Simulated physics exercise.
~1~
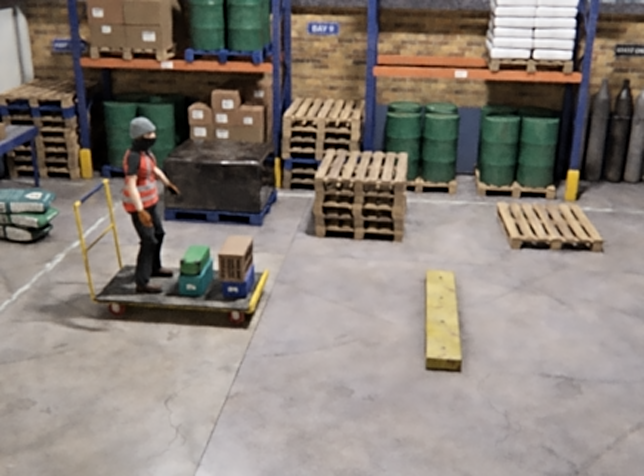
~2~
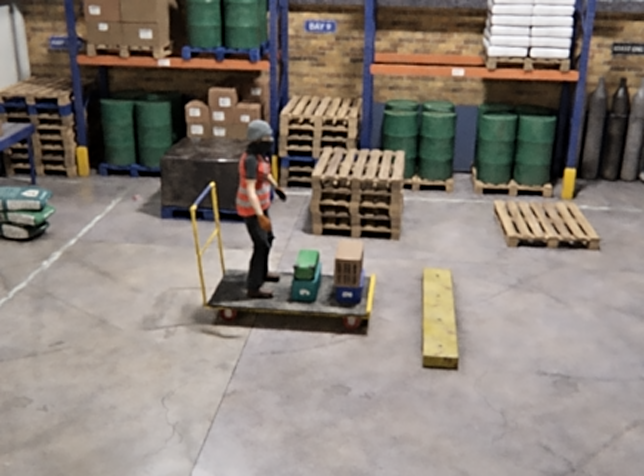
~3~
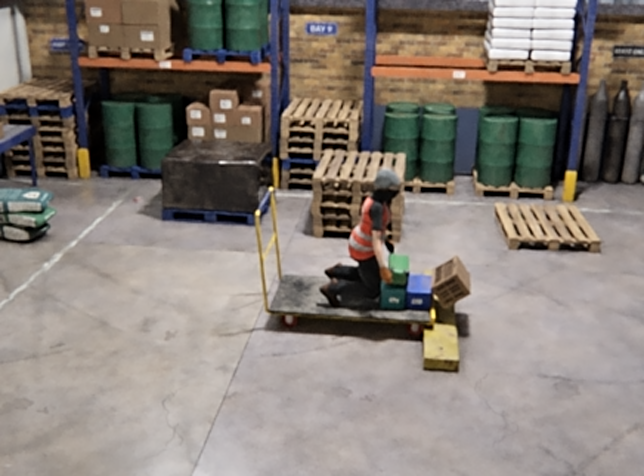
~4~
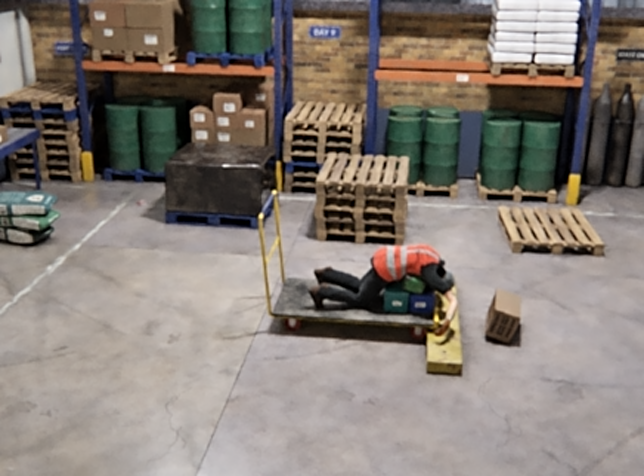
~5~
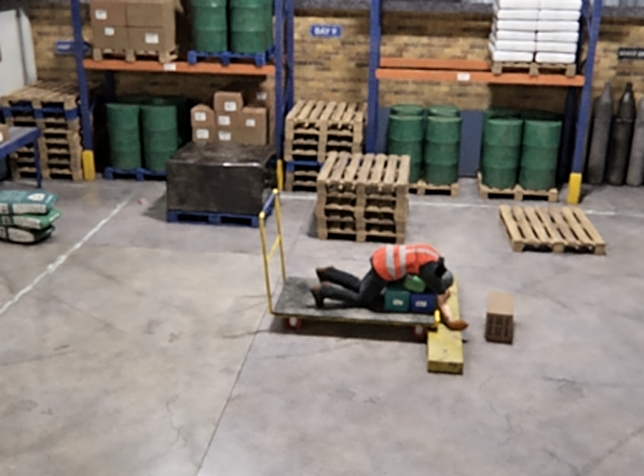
A trolley stops at a yellow block; its rider collapses forward and a brown box tumbles off.
